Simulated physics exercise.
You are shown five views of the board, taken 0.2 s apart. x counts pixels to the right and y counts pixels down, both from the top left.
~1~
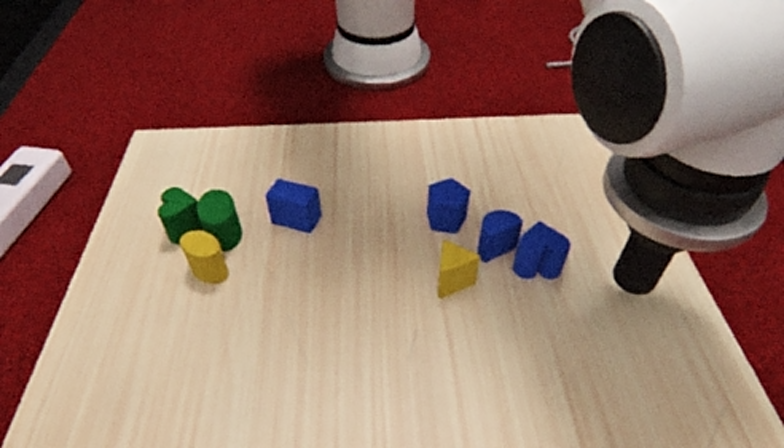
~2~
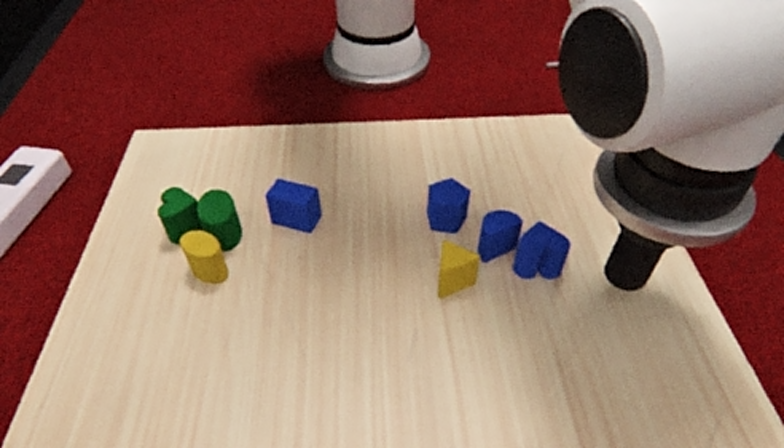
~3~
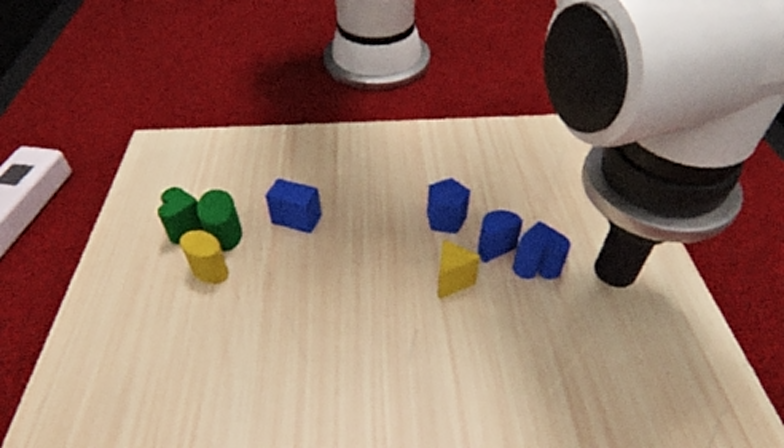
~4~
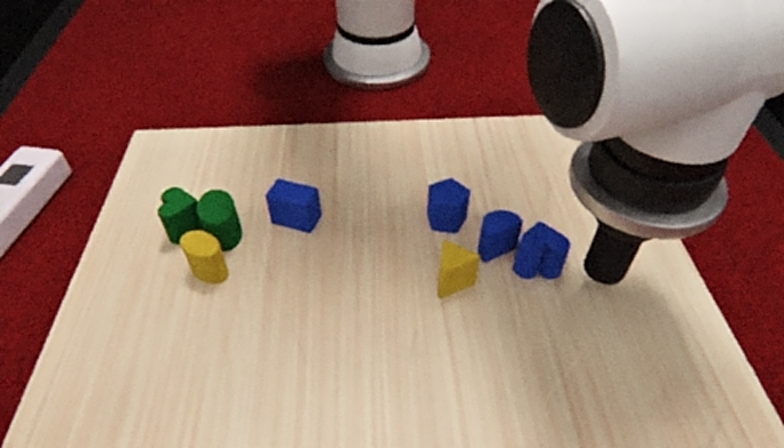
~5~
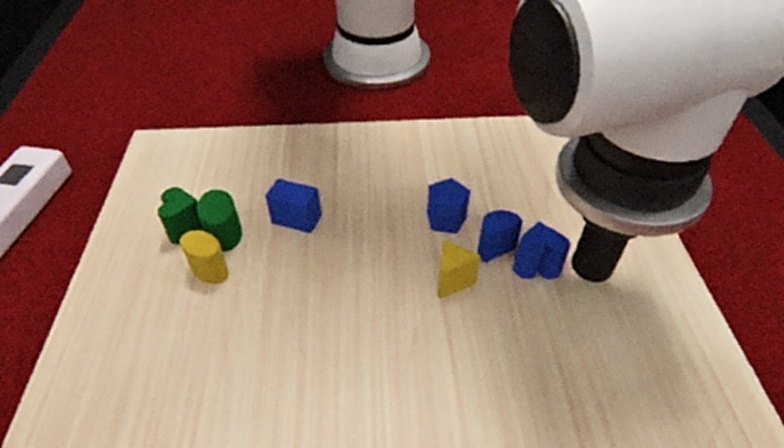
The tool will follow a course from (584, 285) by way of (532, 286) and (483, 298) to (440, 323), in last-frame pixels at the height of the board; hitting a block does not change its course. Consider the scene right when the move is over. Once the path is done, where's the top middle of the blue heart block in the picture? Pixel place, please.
The middle of its top is at (490, 231).
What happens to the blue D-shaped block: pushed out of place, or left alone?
Somewhere new.
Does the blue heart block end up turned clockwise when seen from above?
I'd say yes.
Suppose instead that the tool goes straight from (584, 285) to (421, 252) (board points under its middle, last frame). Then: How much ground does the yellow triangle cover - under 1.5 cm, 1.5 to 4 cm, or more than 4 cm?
Band: Under 1.5 cm.
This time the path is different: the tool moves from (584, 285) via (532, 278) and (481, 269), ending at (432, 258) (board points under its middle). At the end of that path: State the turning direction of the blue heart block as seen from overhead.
It ends up turned clockwise.
What follows on the original path. One third of the way, tool (536, 269); blue D-shaped block (484, 208); blue heart block (506, 229), turned 40° clockwise.
Two thirds of the way, tool (486, 282); blue D-shaped block (481, 204), turned 20° clockwise; blue heart block (489, 231), turned 80° clockwise.
At the end, tool (442, 306); yellow triangle not moved; blue D-shaped block (481, 204), turned 20° clockwise; blue heart block (489, 231), turned 80° clockwise.
